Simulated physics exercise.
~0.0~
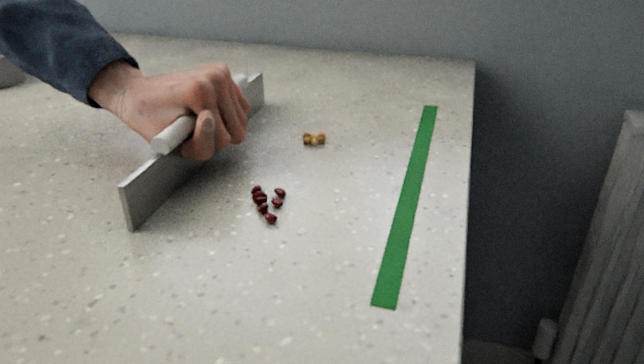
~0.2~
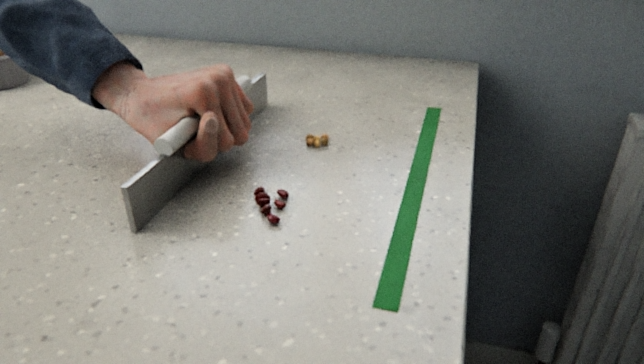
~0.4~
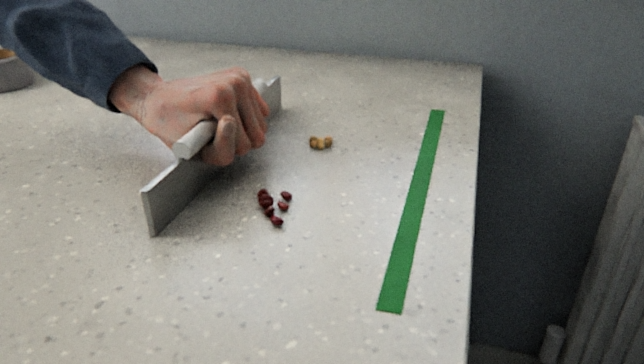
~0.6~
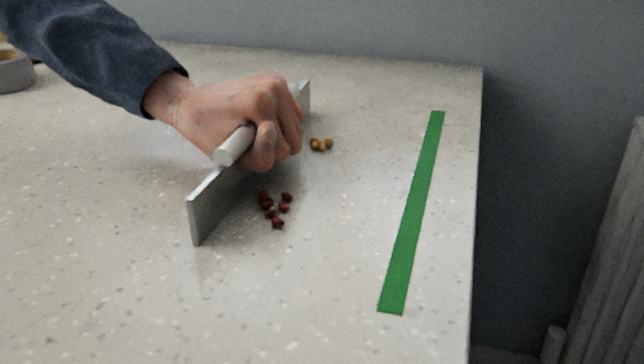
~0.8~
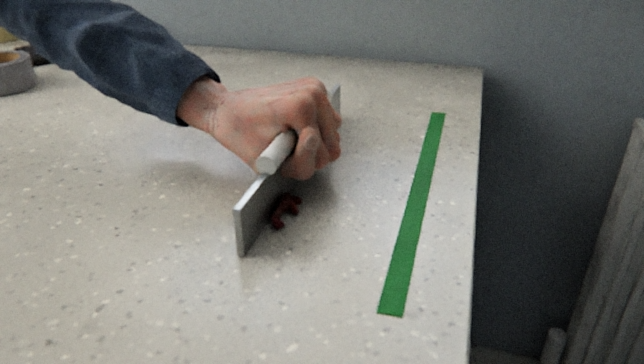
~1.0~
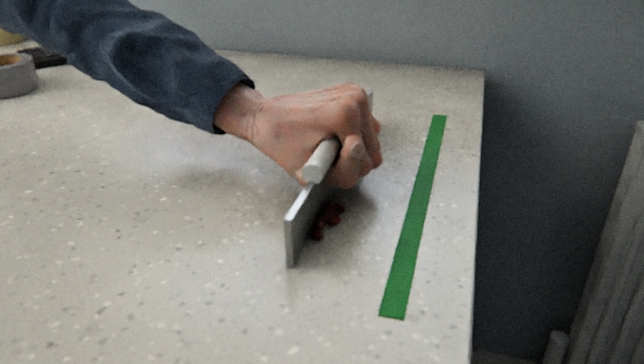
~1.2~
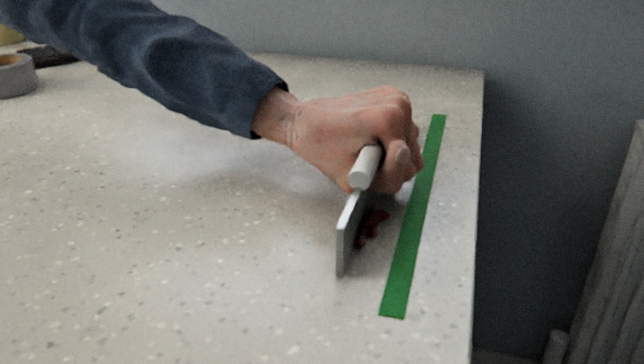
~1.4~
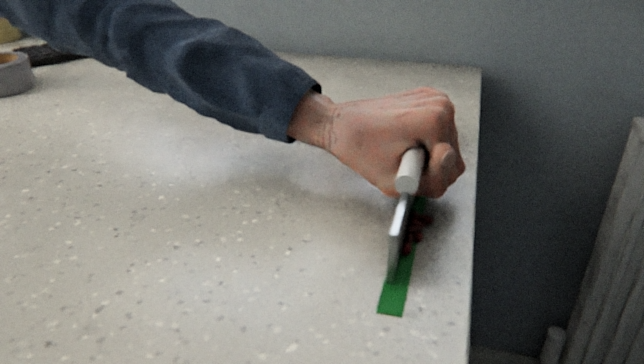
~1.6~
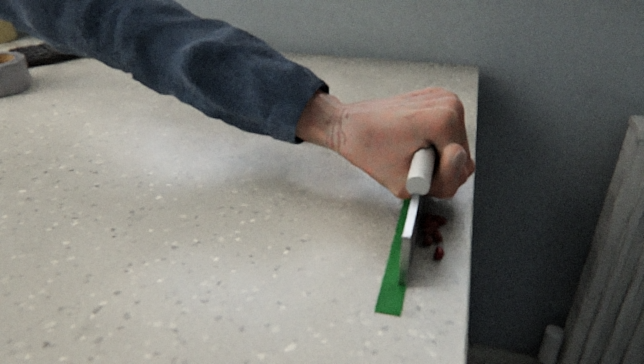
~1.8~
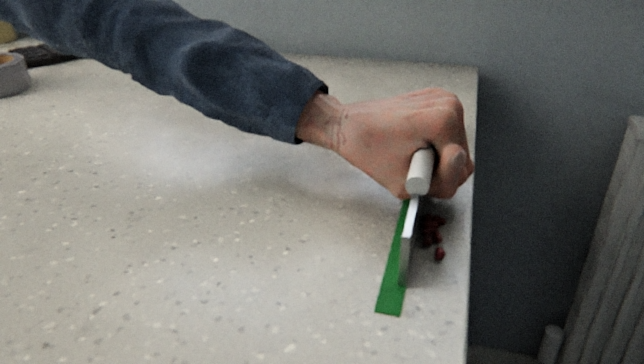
Hand sweeping a scraper rightward across a speckled table, pushing small dark red pieces past green tape and stopping near the edge.
